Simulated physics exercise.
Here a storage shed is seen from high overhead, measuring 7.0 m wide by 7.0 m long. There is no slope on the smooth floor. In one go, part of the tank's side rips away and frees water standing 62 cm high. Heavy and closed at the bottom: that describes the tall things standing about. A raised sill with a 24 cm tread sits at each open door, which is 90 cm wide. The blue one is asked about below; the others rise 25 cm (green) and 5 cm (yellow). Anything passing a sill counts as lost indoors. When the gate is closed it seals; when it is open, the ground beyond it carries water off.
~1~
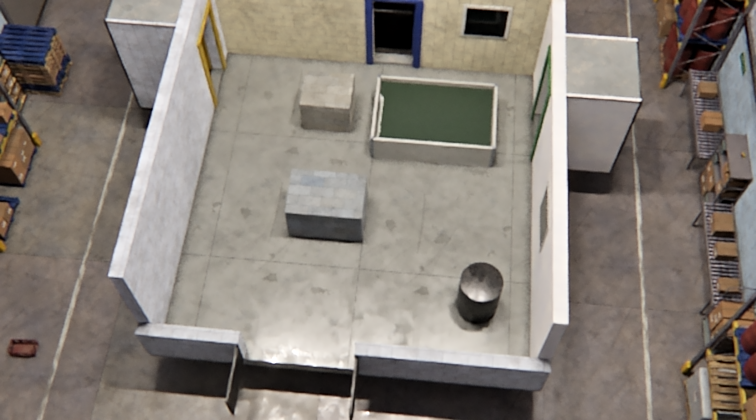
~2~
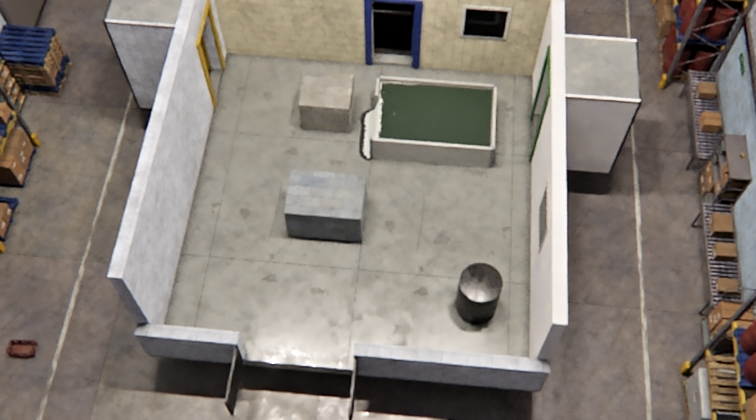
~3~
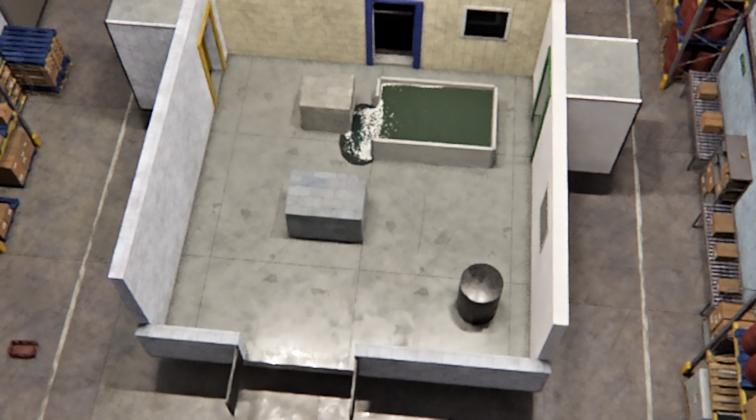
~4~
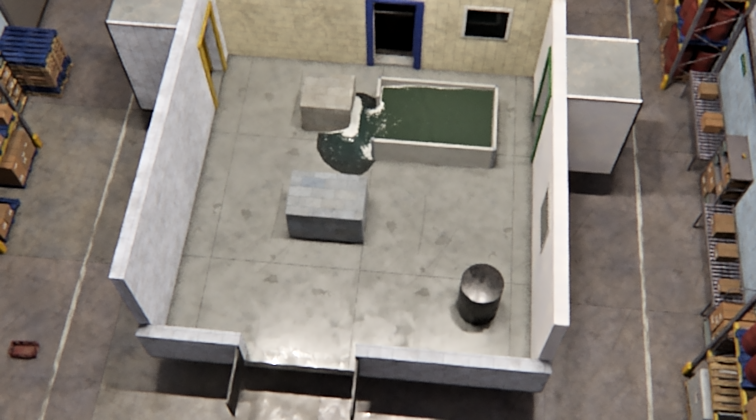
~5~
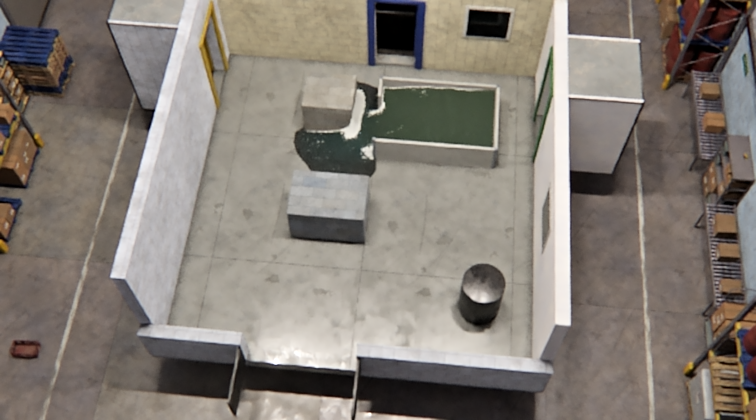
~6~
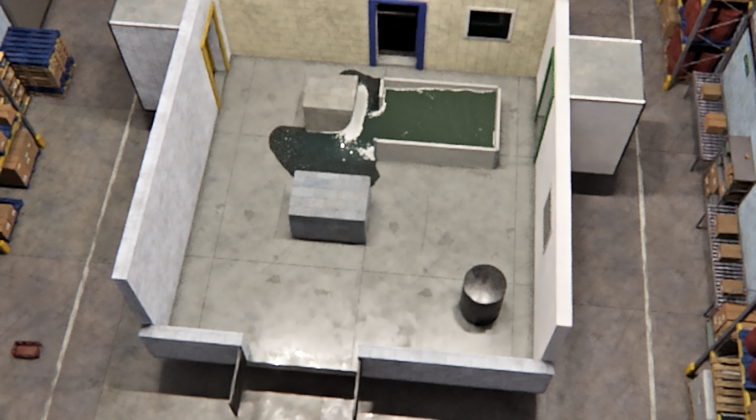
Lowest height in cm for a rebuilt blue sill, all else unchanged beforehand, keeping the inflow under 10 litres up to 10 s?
21 cm.
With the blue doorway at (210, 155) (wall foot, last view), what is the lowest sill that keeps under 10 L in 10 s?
Close to 20 cm at the least.
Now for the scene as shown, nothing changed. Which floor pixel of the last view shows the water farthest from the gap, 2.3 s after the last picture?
I'd put the front's tip around (166, 341).
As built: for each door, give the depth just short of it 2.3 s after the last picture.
Lab note, cm: Blue 16; green 0; yellow 5.
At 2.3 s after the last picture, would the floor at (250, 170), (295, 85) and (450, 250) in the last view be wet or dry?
Point 1: Awash; point 2: Awash; point 3: Bone dry.
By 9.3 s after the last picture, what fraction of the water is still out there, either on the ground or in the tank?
Around 88 percent is still there.
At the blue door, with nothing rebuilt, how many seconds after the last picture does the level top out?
At roughly 1.4 s.
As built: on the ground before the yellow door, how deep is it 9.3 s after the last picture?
About 6.0 cm.
Then, 0.7 s after the last picture water covers 20 % of the floor, deepest (45 cm) near (355, 128); 16 cm at the blue door, 4 litres in over its 9 cm sill.
Then, 2.3 s after the last picture water covers 40 % of the floor, deepest (26 cm) near (355, 128); 16 cm at the blue door, 85 litres in over its 9 cm sill.
Then, 9.3 s after the last picture water covers 95 % of the floor, deepest (10 cm) near (166, 341); 7 cm at the blue door, 126 litres in over its 9 cm sill.
At the blue door as built, the water peaked near 19 cm, 1.3 s after the last picture.
With a sill of 19.5 cm, 17 litres would have come in within the 10 s; with 23 cm, 5 litres. So under 10 litres takes about 21 cm.
